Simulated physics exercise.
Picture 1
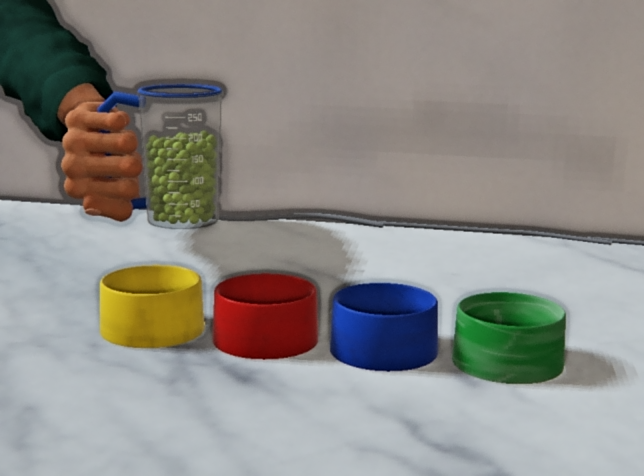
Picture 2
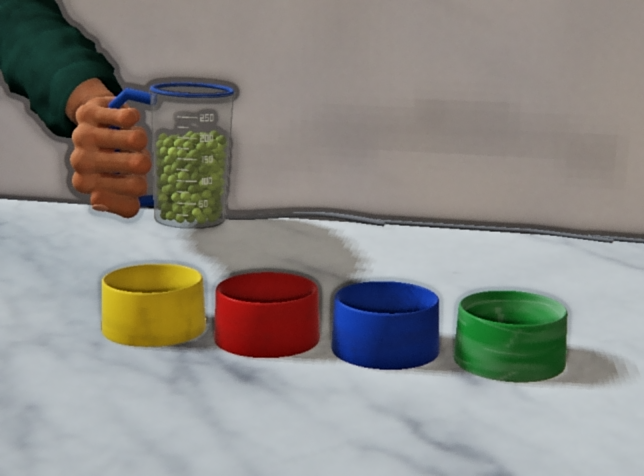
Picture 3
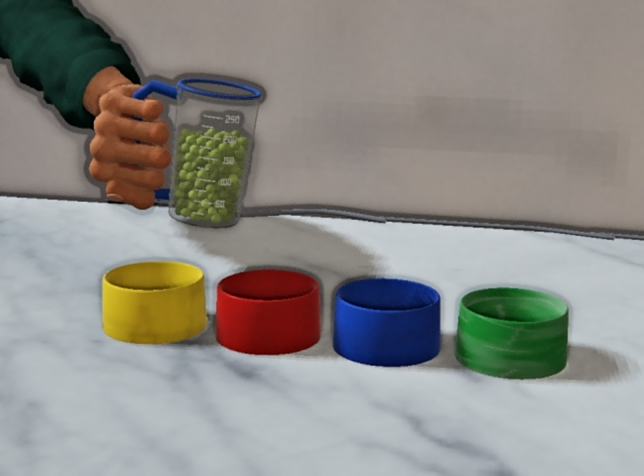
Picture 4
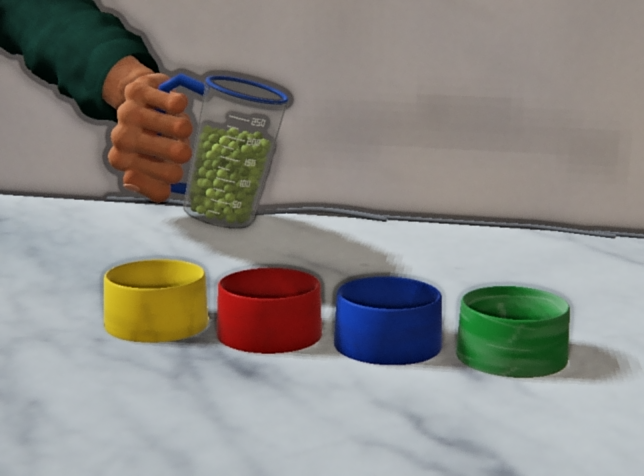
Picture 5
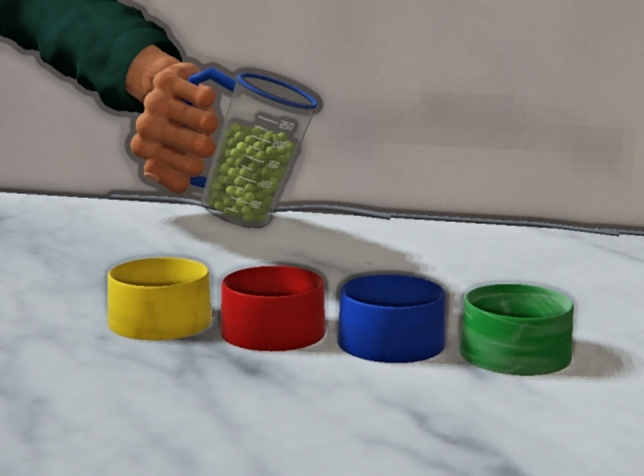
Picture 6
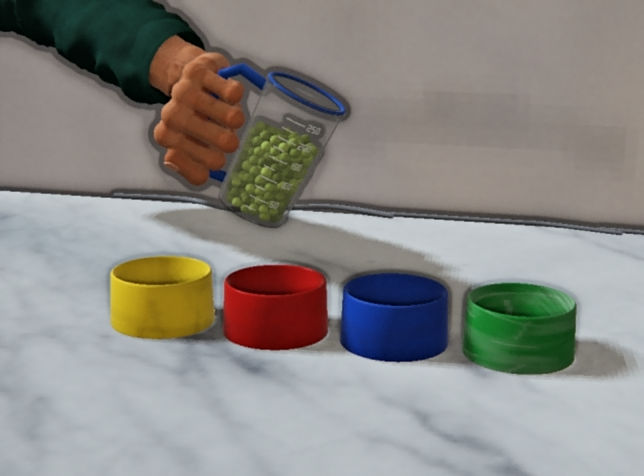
At the start, a hand in a green sleeve holds a clear cup of green peas upright, behind a row of yellow, red, blue and green dishes on a marble surface. The hand then moves the cup to the right, gradually tilting it rightward, with the peas still inside.
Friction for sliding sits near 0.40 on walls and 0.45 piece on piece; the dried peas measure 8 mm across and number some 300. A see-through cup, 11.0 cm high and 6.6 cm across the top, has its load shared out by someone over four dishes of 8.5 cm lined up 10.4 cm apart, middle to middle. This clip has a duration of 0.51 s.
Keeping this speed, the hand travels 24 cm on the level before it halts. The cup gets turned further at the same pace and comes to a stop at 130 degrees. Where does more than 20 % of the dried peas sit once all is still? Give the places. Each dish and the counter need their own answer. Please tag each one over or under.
Red - under; blue - under; green - over; yellow - under; counter - over.
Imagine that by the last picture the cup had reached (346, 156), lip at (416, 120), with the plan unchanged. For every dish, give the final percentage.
Red 0, blue 0, green 70, yellow 0.
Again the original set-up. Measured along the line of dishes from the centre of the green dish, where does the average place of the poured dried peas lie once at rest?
4 cm or so, rightwards.
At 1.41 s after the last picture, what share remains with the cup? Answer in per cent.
Roughly 90 per cent, give or take.
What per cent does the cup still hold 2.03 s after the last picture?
It comes out close to 0 per cent.
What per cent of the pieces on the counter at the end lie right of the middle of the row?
I'd estimate close to 100 in a hundred.
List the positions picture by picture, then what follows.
The first frame shows cup at (182, 156), tilt 0 degrees, lip at (218, 93), moved 0.0 cm; middle of the pieces at (185, 175); yellow dish at (151, 280); red dish at (266, 290); blue dish at (385, 299); green dish at (511, 310).
The second frame shows cup at (191, 156), tilt 2 degrees, lip at (231, 94), moved 0.7 cm; middle of the pieces at (193, 175).
The third frame shows cup at (212, 154), tilt 8 degrees, lip at (258, 97), moved 2.4 cm; middle of the pieces at (211, 173).
The fourth frame shows cup at (232, 153), tilt 14 degrees, lip at (285, 101), moved 4.1 cm; middle of the pieces at (230, 172).
The fifth frame shows cup at (256, 152), tilt 20 degrees, lip at (315, 106), moved 5.9 cm; middle of the pieces at (251, 170).
The sixth frame shows cup at (278, 152), tilt 26 degrees, lip at (343, 113), moved 7.6 cm; middle of the pieces at (272, 169); yellow dish at (162, 271); red dish at (276, 280); blue dish at (395, 290); green dish at (521, 300).
Then, 0.85 s after the last picture, tilt 75 degrees; cup holds 100 %.
Then, 1.41 s after the last picture, tilt 107 degrees; cup holds 90 %, green 5 %.
Then, 2.03 s after the last picture, tilt 130 degrees; cup holds 0 %, green 70 %.
In the end, red 0 %, blue 0 %, green 70 %, yellow 0 %, counter 30 %.
